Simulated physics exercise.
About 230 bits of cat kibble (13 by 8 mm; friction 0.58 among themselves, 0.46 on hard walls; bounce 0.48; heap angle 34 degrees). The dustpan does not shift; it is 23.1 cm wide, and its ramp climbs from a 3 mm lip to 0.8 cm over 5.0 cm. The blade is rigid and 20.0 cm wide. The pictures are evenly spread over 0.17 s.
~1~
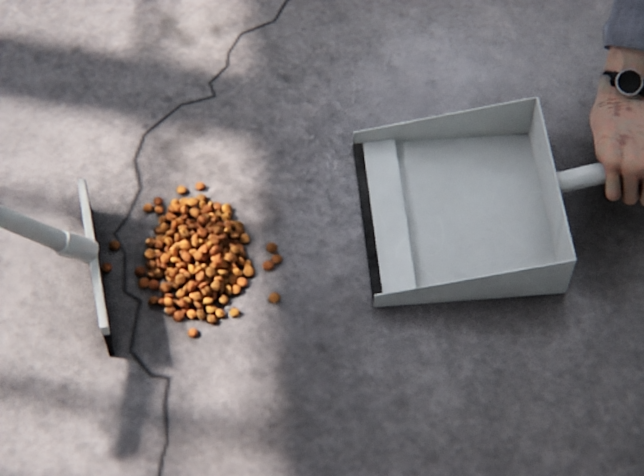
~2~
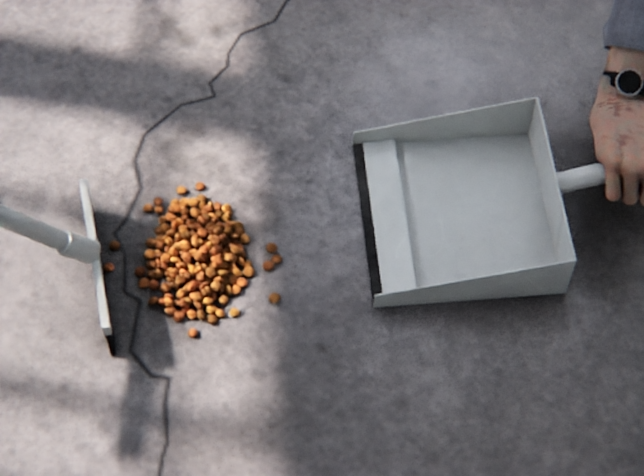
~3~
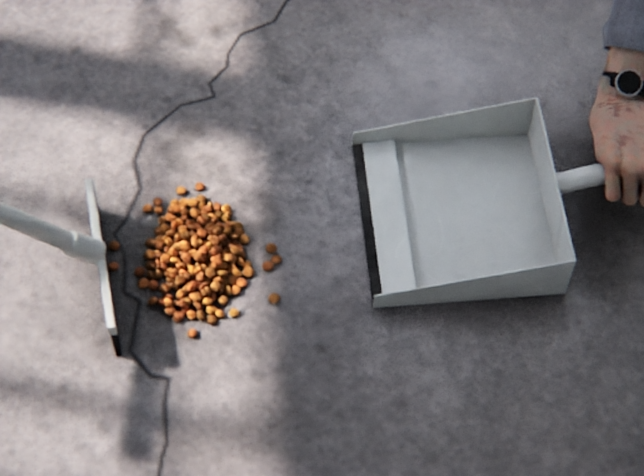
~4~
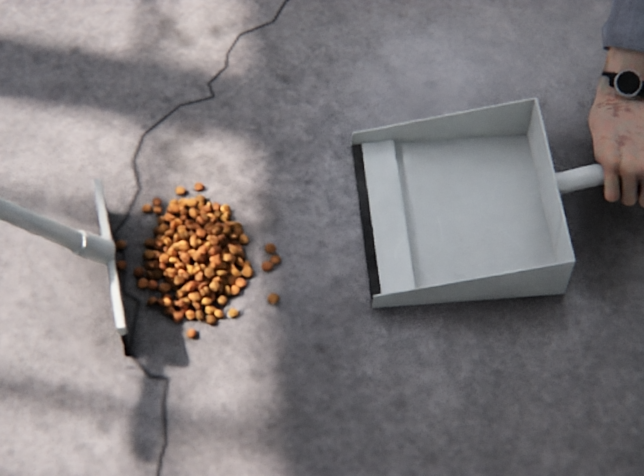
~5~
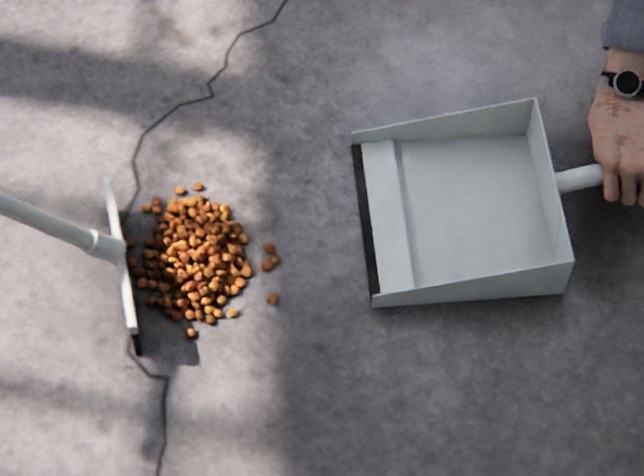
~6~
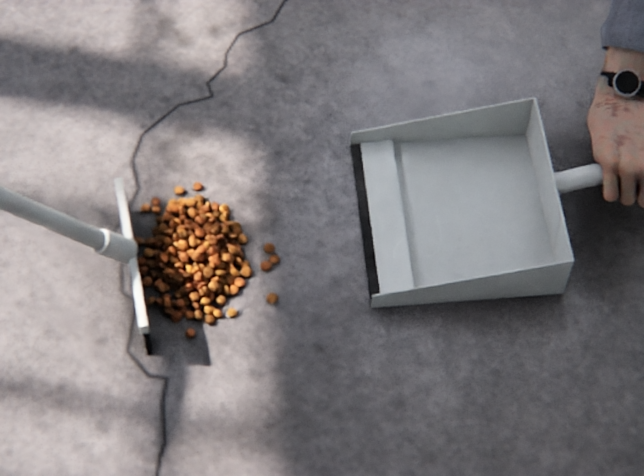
A pale, flat blade on a long handle slid slowly rightward across cracked concrete until it met the left edge of a brown kibble heap, which barely shifted, while a hand held a grey dustpan still.
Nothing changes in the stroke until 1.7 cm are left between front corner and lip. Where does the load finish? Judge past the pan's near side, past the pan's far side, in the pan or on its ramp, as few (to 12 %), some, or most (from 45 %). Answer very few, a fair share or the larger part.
Past the pan's near side: Very few; past the pan's far side: Very few; in the pan or on its ramp: A fair share.
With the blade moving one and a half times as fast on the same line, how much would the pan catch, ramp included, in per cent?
It would be near 35 per cent.
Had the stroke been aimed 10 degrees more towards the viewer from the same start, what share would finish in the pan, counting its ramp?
In that case some 15 per cent.
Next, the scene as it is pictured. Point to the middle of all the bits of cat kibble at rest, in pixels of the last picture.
Around (356, 236).
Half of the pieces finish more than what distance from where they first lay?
About 20 cm.
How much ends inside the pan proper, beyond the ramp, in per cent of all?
About 0 per cent.
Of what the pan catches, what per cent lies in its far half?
Roughly 10 per cent.
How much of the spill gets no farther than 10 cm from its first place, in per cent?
Some 15 per cent.
Then, 0.29 s after the last picture, middle of the blade 15 cm from the lip; 0 % over the lip, far side 0 %, near side 5 %.
Then, 0.49 s after the last picture, middle of the blade 7 cm from the lip; 0 % over the lip, far side 0 %, near side 5 %.
Then, 0.80 s after the last picture, middle of the blade 3 cm from the lip; 30 % over the lip, far side 0 %, near side 10 %.
In the end, near side 10 %, far side 0 %, pan 30 %, in front of the lip or behind the blade 65 %.
